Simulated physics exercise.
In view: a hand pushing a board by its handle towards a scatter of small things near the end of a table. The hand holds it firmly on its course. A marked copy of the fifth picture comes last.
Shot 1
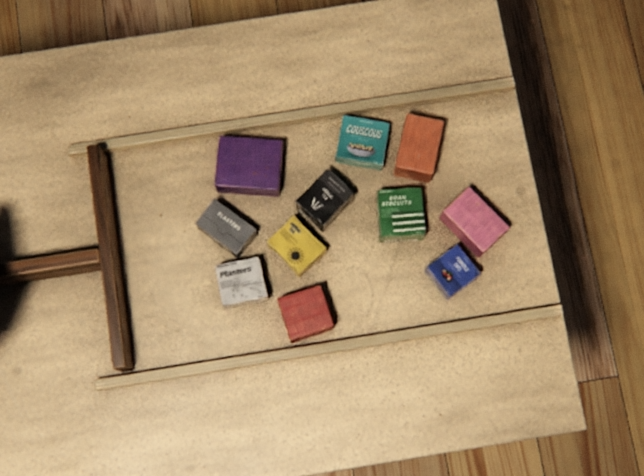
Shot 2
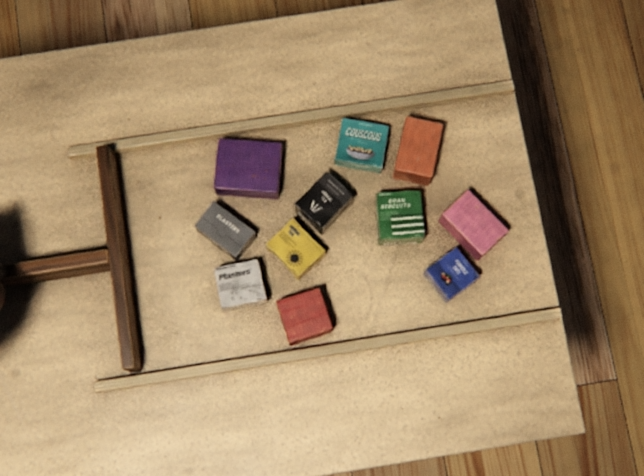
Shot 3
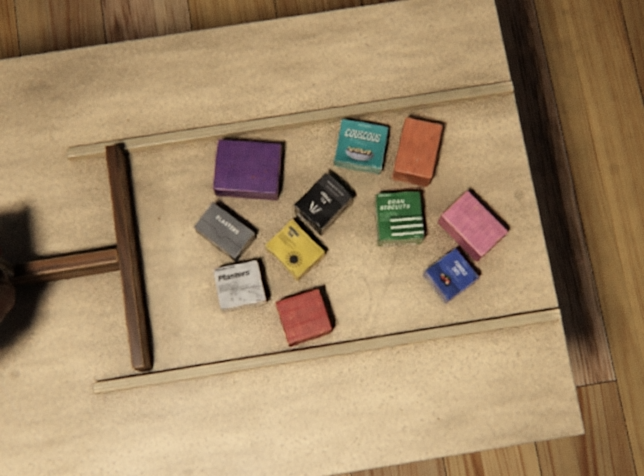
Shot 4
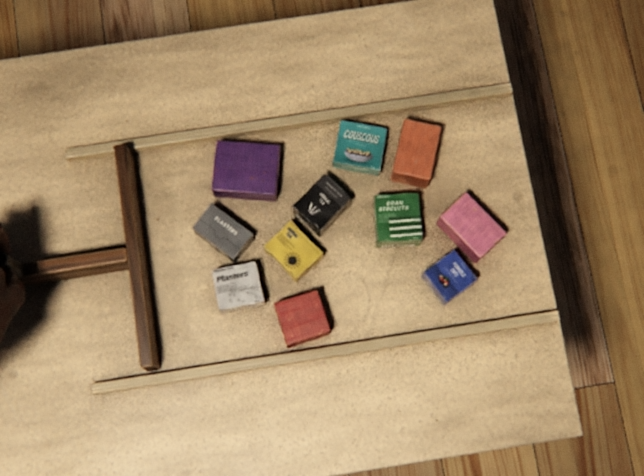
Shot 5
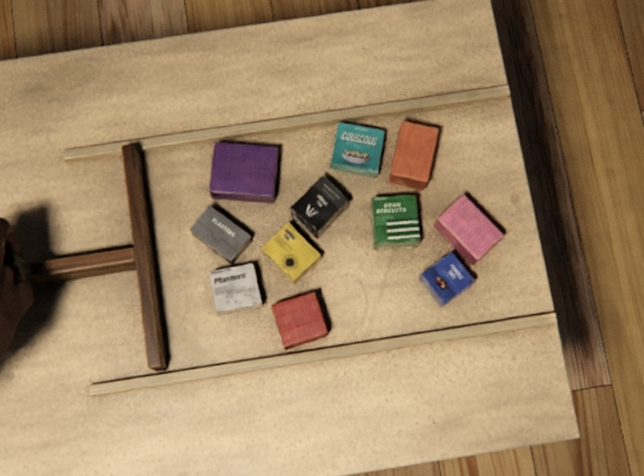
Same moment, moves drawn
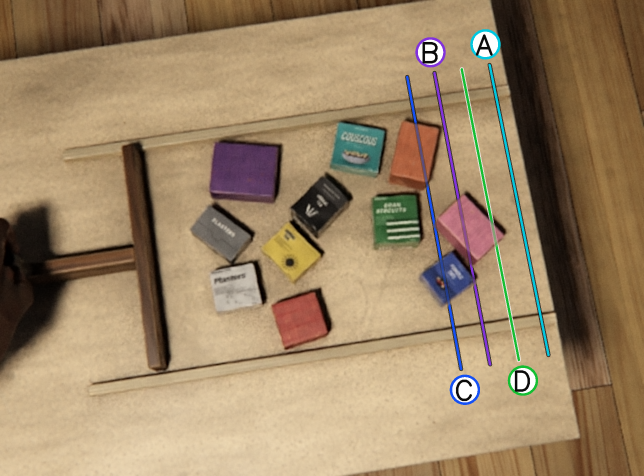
A hand slid a wooden board by its handle slowly to the right across a tan surface, between two thin strips, while the scattered small colourful boxes ahead stayed untouched.
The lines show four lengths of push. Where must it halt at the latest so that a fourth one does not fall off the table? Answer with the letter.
Stop at C.
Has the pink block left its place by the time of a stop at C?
By then, yes.
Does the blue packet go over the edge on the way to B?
No.
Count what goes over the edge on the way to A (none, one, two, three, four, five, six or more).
In all, six or more.
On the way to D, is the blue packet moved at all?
By then, yes.
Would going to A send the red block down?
Yes.
On the marked copy, A at (518, 206); B at (461, 214); C at (433, 219); D at (489, 210).
Taking C. A third of the way, board (247, 237); red block (303, 326); purple block (275, 166).
Two thirds of the way, board (351, 221); pink block (505, 229); orange block (475, 148).
When it is over, board (433, 209); pink block over the edge; orange block over the edge; three fallen.
As for the rest, A drops eleven; B drops four; D drops seven.
